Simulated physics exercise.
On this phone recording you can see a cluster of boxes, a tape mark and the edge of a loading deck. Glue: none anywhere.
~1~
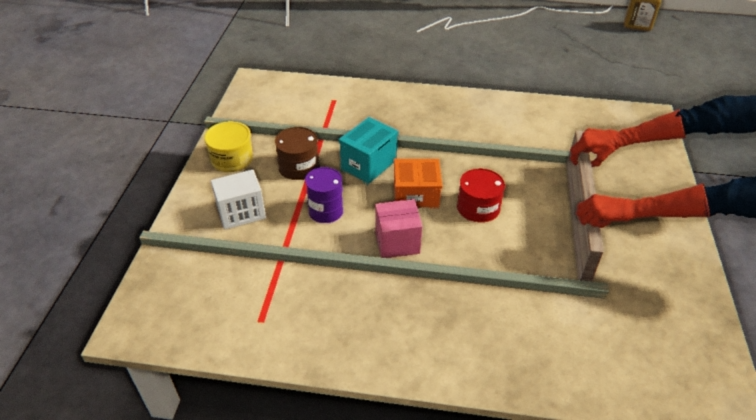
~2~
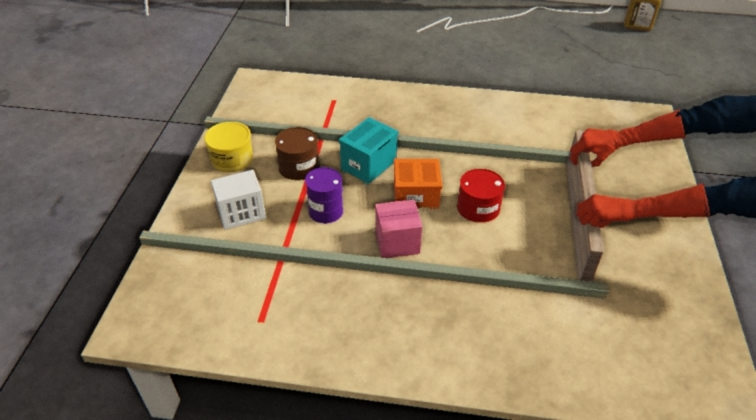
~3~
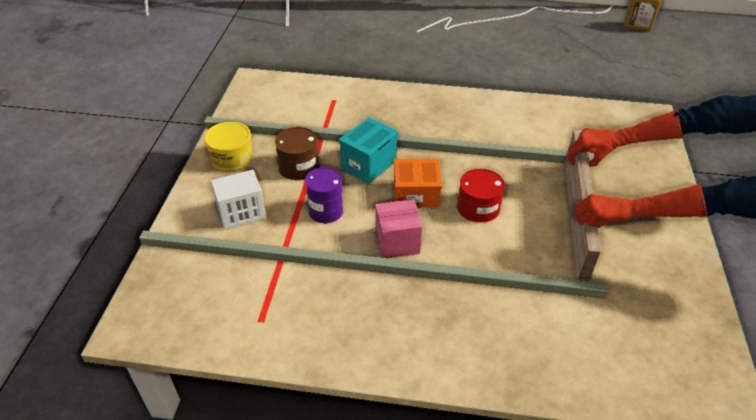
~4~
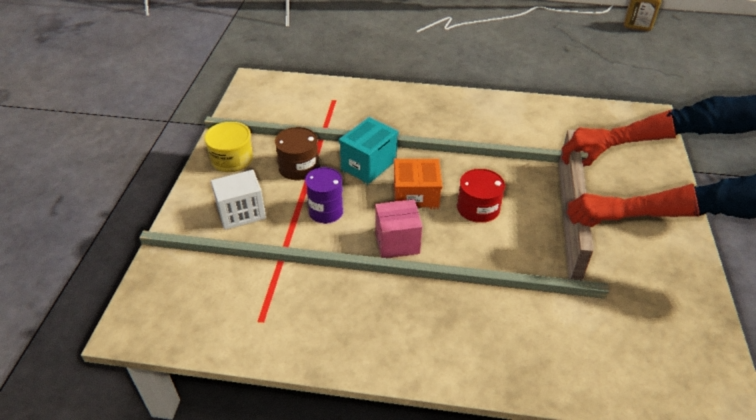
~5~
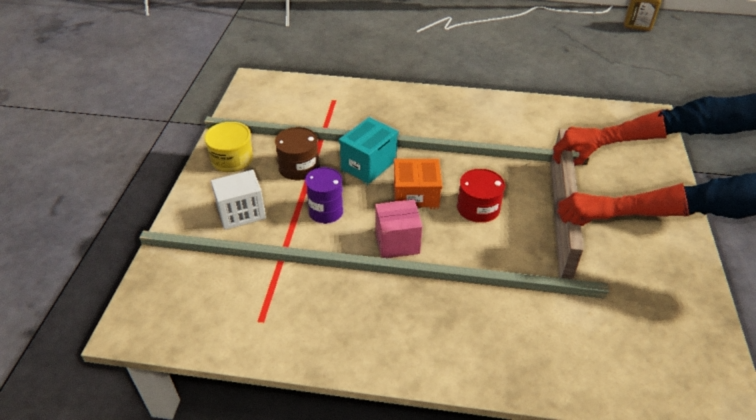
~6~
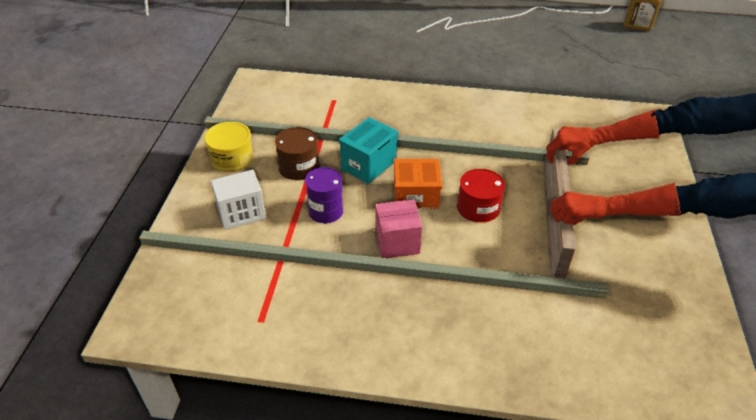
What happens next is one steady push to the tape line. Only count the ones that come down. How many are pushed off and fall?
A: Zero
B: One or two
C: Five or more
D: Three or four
The answer is A.
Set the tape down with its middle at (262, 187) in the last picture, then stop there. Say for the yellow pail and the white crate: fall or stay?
The yellow pail is gone; the white crate is gone.
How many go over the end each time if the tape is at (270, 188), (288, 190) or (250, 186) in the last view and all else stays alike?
Ground tally per try: 1 / 0 / 2.
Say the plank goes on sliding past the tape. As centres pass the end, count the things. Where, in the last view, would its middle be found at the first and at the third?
The middle is near (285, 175) first and near (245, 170) after.
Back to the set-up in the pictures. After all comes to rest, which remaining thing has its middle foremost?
That one's the yellow pail.
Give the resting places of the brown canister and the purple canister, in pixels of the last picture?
You'll find the first one at (249, 141) and the second at (234, 197).
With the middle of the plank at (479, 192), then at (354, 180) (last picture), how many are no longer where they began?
The first number is 2, the next one 6.
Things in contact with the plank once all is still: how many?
That would be 4 of them.
Soon after, none off yet; yellow pail at rest near (230, 147); white crate at rest near (239, 200); brown canister at rest near (298, 154).
In the end, the number that fall off is zero.
